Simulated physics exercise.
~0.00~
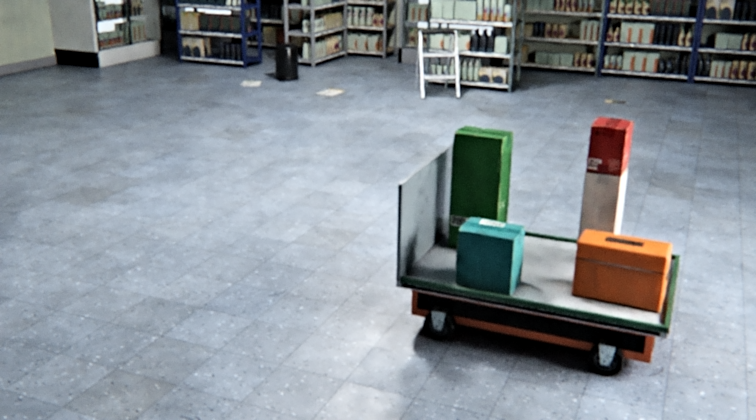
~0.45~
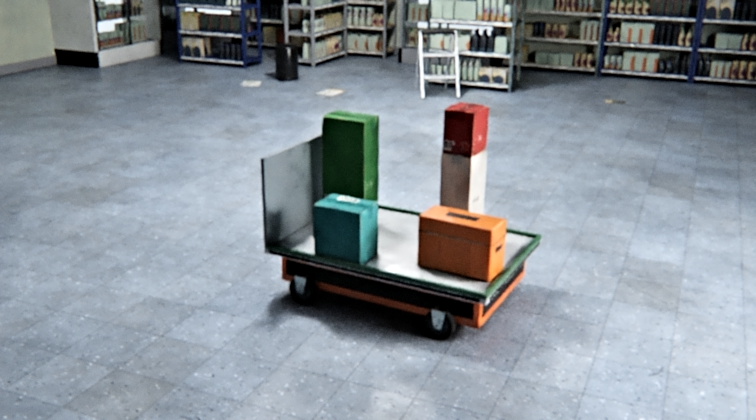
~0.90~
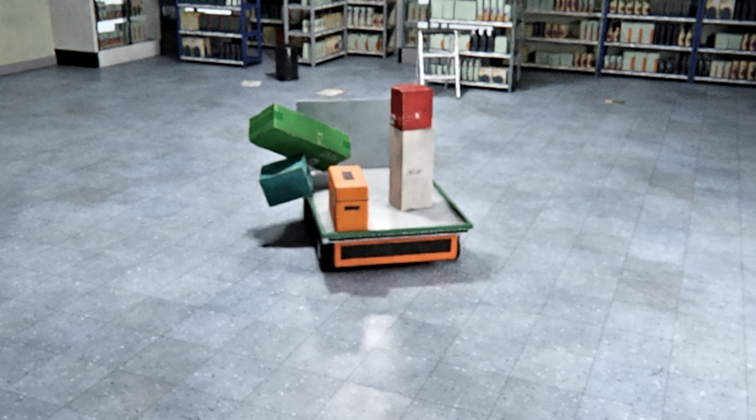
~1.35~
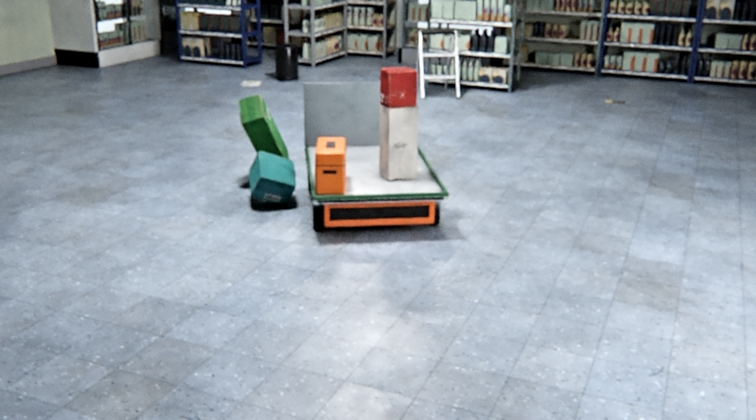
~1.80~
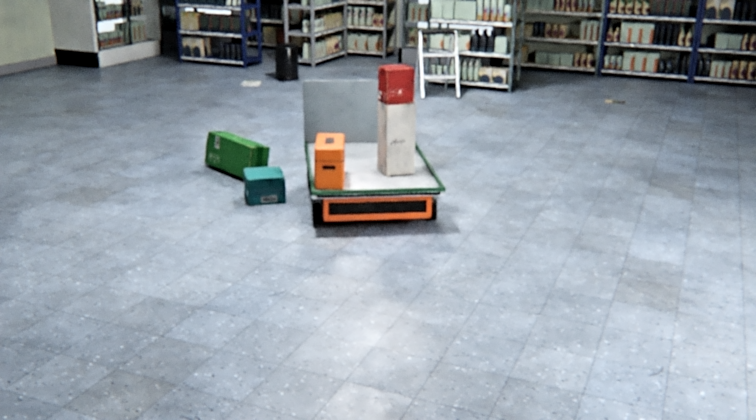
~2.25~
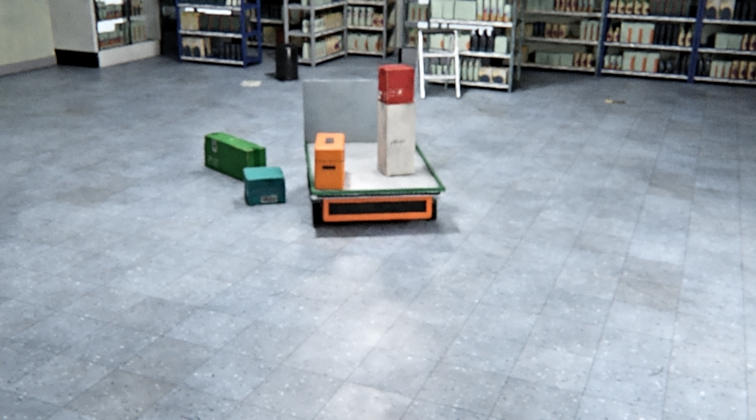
The footage shows a flat cart carrying several boxes and an orange toolbox leftward across a tiled floor, then turning as the green and turquoise boxes tip off its left side; it stops with both on the floor, while the toolbox and the red and white boxes remain upright aboard.
